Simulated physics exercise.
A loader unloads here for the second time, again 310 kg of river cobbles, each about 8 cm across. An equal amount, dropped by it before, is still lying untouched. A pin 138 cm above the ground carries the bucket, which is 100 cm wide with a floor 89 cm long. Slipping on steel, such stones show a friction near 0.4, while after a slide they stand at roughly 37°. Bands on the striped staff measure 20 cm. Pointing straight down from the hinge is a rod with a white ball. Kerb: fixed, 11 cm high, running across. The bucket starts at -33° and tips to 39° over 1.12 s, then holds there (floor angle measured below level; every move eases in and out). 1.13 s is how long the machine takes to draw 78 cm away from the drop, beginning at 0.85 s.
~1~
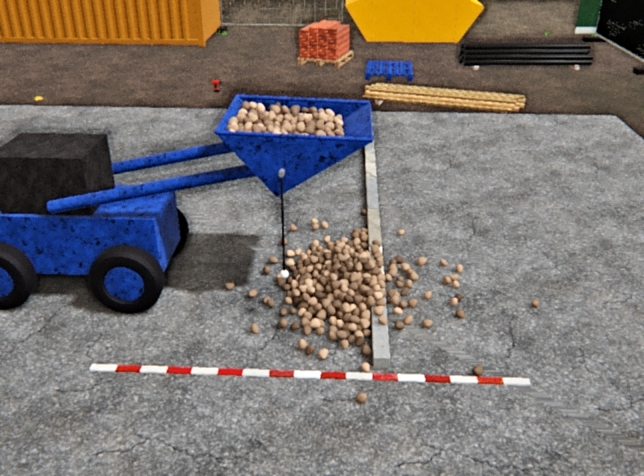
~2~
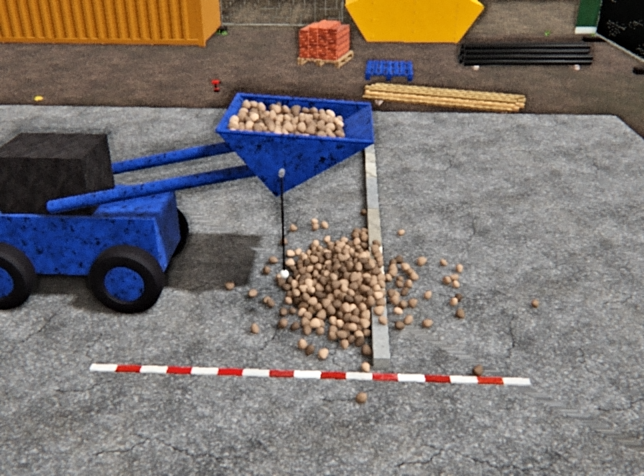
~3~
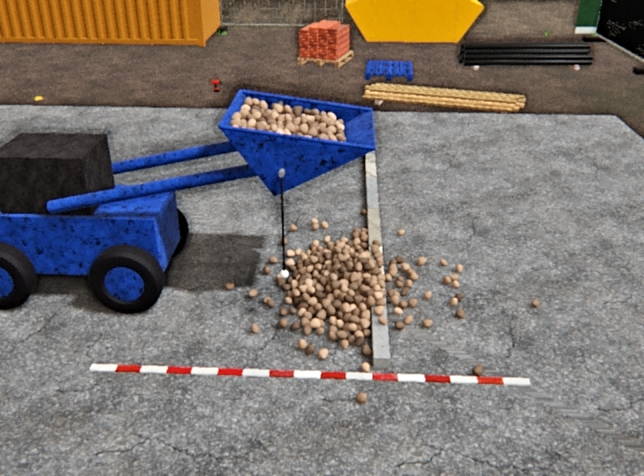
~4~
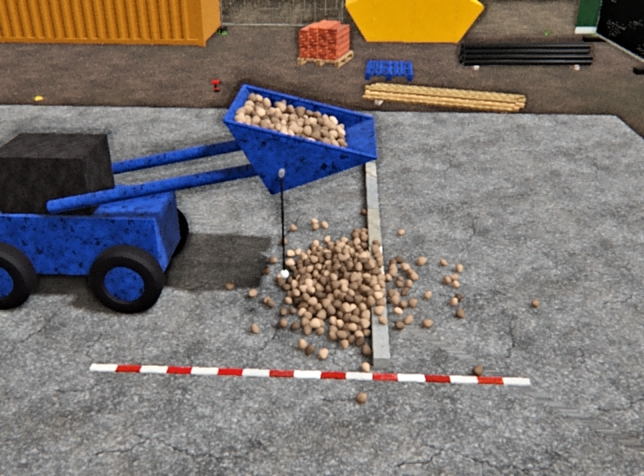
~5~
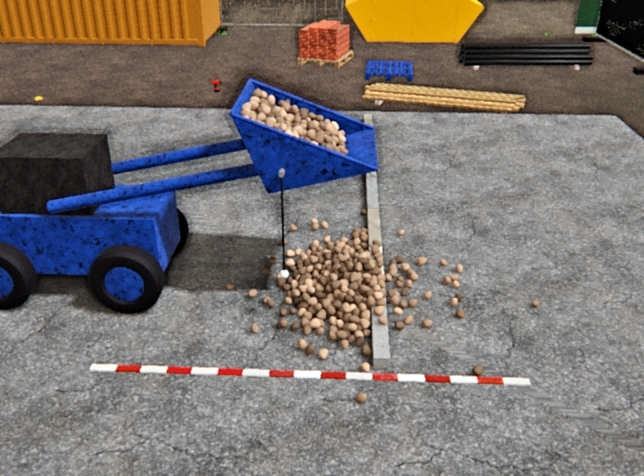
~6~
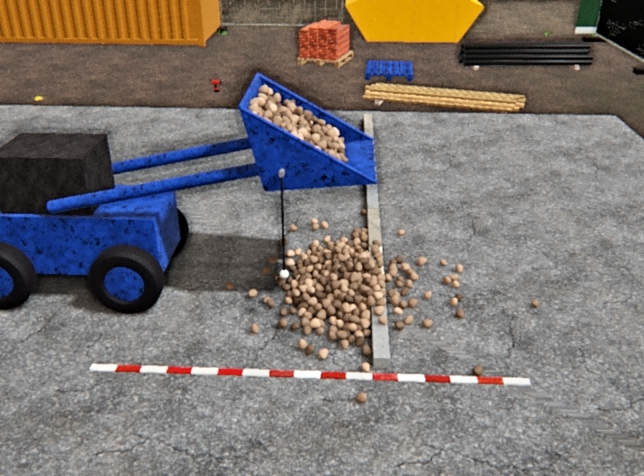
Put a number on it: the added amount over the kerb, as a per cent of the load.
38 percent, roughly.
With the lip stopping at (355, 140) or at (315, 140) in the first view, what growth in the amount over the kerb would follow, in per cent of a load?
Case one about 20 %, case two about 5 %.
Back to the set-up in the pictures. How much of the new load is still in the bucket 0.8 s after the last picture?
Held: Around 45 % of the load.
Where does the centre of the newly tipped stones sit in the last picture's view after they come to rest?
In the last view, about pixel (359, 279).
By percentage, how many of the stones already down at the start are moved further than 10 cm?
Roughly 15 per cent of them.
Then, 0.4 s after the last picture the floor is at 28°; in per cent of one load, 100 in the bucket, 92 on this side of the kerb, 8 over the kerb; the foremost stones are at (469, 300).
Then, 0.8 s after the last picture the floor is at 39°; in per cent of one load, 43 in the bucket, 147 on this side of the kerb, 9 over the kerb; the foremost stones are at (469, 300).
Then, 2.0 s after the last picture the floor is at 39°; in per cent of one load, 0 in the bucket, 153 on this side of the kerb, 47 over the kerb; the foremost stones are at (542, 302).
Then, 4.5 s after the last picture the floor is at 39°; in per cent of one load, 0 in the bucket, 153 on this side of the kerb, 47 over the kerb; the foremost stones are at (546, 302). Net gain over the kerb, 38.
